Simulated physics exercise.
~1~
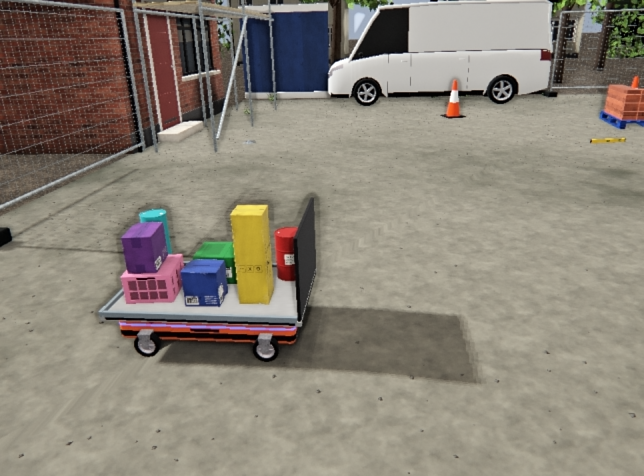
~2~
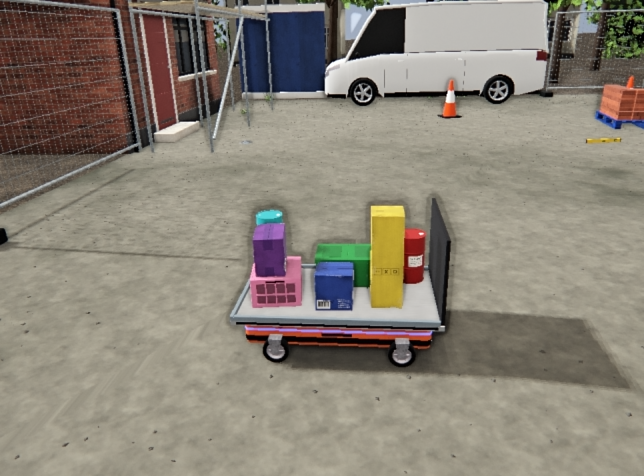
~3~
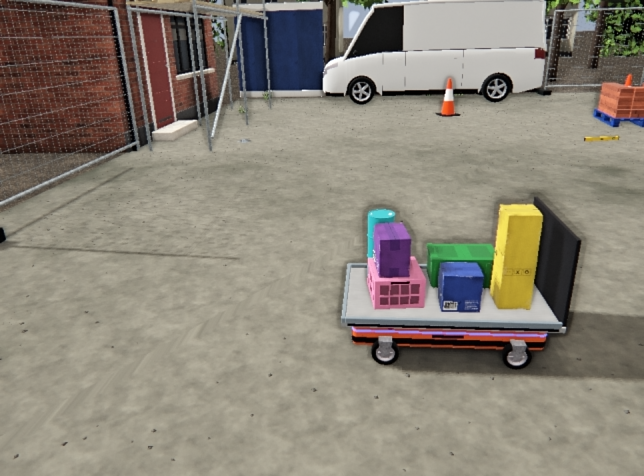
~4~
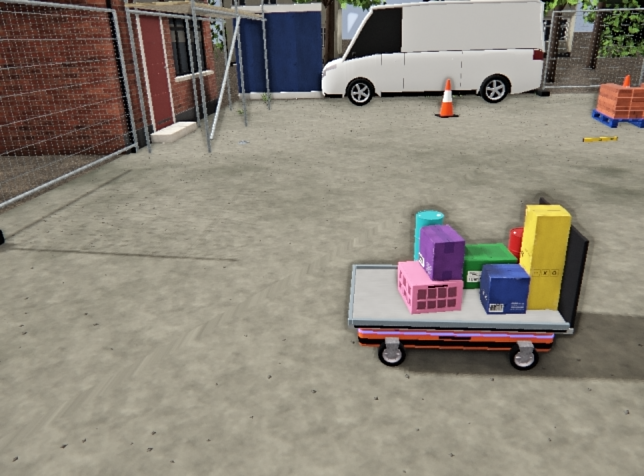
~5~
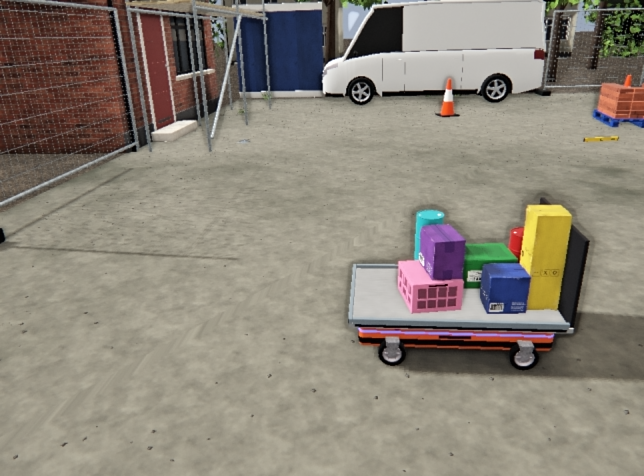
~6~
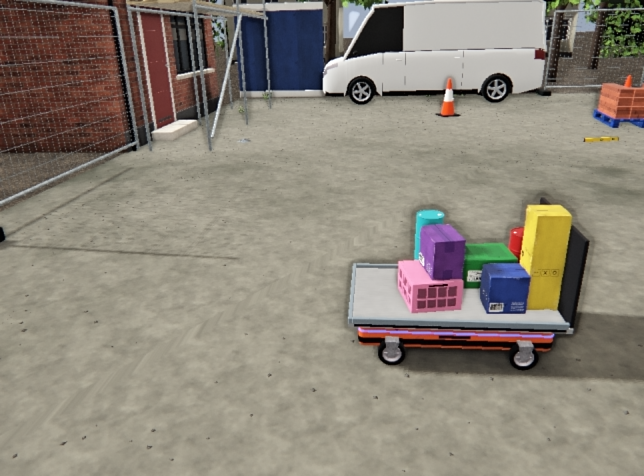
A loaded flat cart rolls right across the yard and stops, its colourful load still upright.
